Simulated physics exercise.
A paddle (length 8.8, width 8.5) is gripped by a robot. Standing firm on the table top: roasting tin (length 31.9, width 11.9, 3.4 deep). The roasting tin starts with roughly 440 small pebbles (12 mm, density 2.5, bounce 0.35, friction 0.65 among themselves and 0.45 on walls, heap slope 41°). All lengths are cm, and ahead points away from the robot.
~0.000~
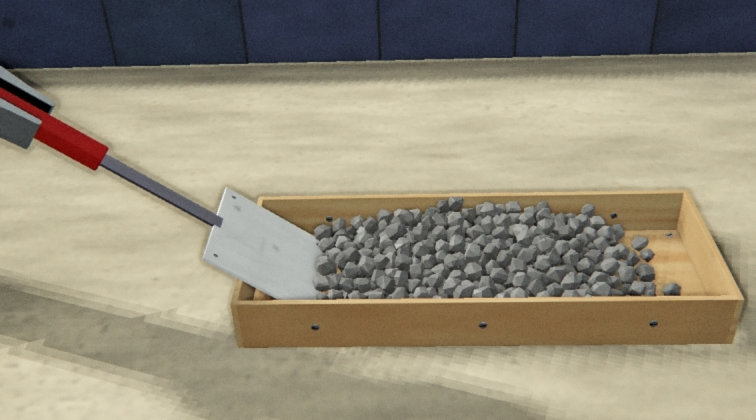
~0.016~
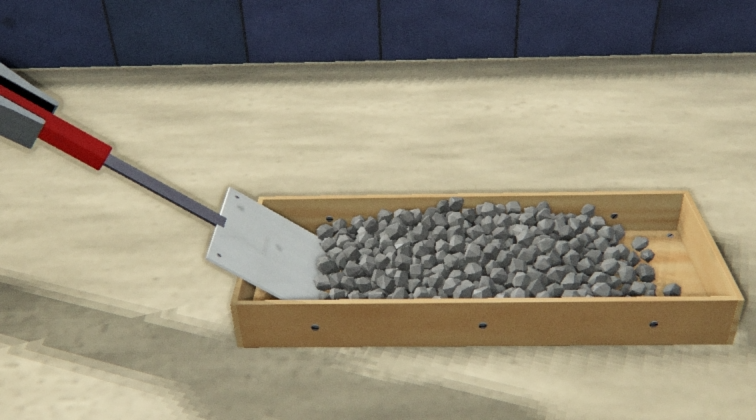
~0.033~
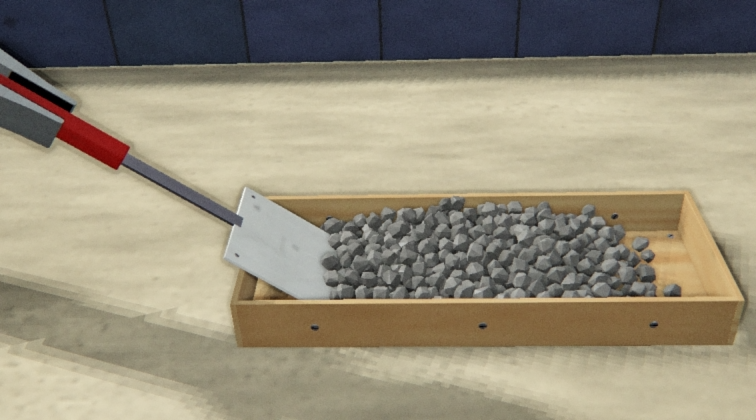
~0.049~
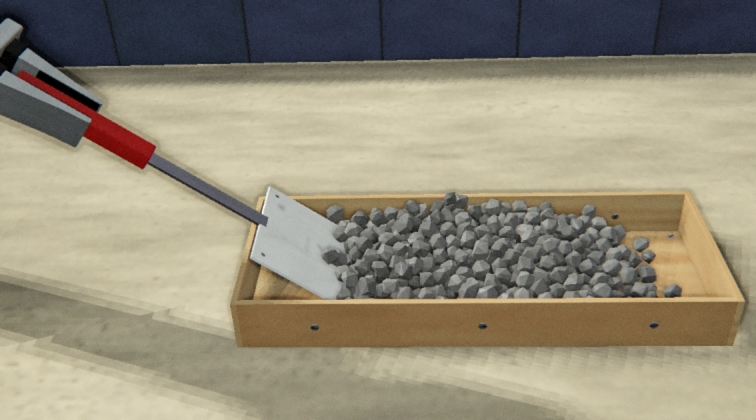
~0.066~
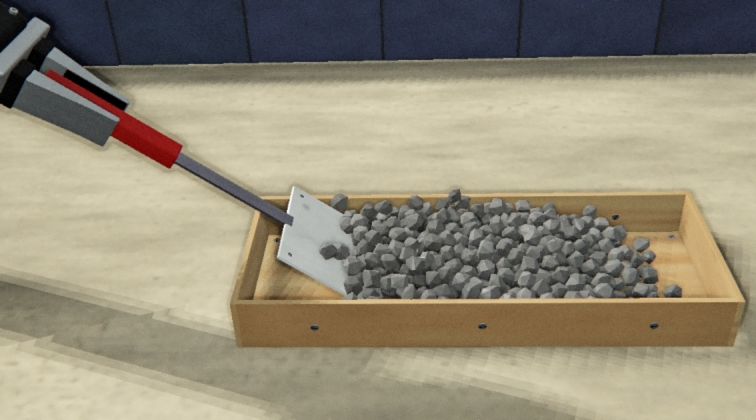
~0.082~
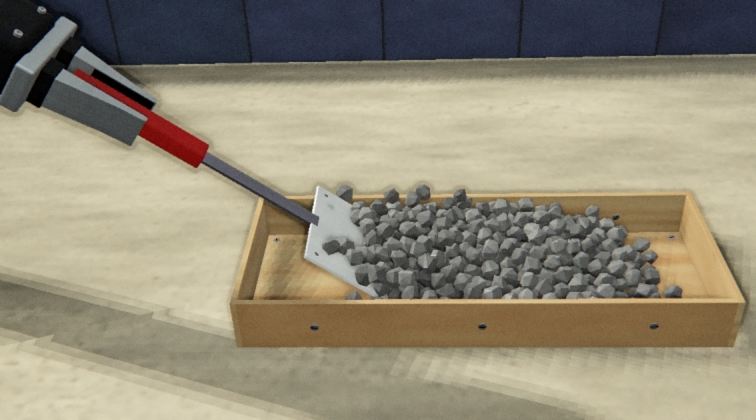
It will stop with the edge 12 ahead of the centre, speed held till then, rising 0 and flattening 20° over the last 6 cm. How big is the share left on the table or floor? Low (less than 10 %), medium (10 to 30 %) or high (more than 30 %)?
On the table or floor the share is medium, 10 to 30 %.
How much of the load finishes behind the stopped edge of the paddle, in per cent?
Some 60 per cent.
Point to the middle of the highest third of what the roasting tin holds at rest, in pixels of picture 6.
Around (637, 245).
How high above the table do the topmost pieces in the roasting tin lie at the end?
About 6.0 cm.
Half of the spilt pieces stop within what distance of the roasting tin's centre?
Some 18 cm.
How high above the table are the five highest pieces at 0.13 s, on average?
Roughly 7 cm.
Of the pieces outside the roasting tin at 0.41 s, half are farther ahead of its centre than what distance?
Some 12 cm.
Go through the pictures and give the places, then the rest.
Paddle top edge at (215, 221), sloping 37°; upper third of the load around (481, 250), from x 310 to 670, top at y 205; 443 in the roasting tin, in the first frame.
Paddle top edge at (218, 221), sloping 37°; upper third of the load around (481, 252), from x 310 to 670, top at y 205, in the second frame.
Paddle top edge at (235, 221), sloping 37°; upper third of the load around (461, 251), from x 310 to 670, top at y 205, in the third frame.
Paddle top edge at (260, 220), sloping 37°; upper third of the load around (455, 249), from x 310 to 670, top at y 200, in the fourth frame.
Paddle top edge at (286, 220), sloping 37°; upper third of the load around (448, 246), from x 310 to 675, top at y 195, in the fifth frame.
Paddle top edge at (312, 219), sloping 37°; upper third of the load around (442, 244), from x 310 to 675, top at y 195; 443 in the roasting tin, in the sixth frame.
By 0.13 s, sloping 37°, highest piece 8 above the table; 440 in the roasting tin, 3 on the blade or in flight.
By 0.19 s, sloping 33°, highest piece 8 above the table; 432 in the roasting tin, 1 on the table or floor, 10 on the blade or in flight.
By 0.41 s, sloping 17°, highest piece 6 above the table; 353 in the roasting tin, 87 on the table or floor, 3 on the blade or in flight.
By 1.46 s, sloping 17°, highest piece 5 above the table; 350 in the roasting tin, 92 on the table or floor, 1 on the blade or in flight.
Final count, 350 in the roasting tin, 92 on the table or floor, 1 on the blade or in flight. That is 21 % on the table or floor.
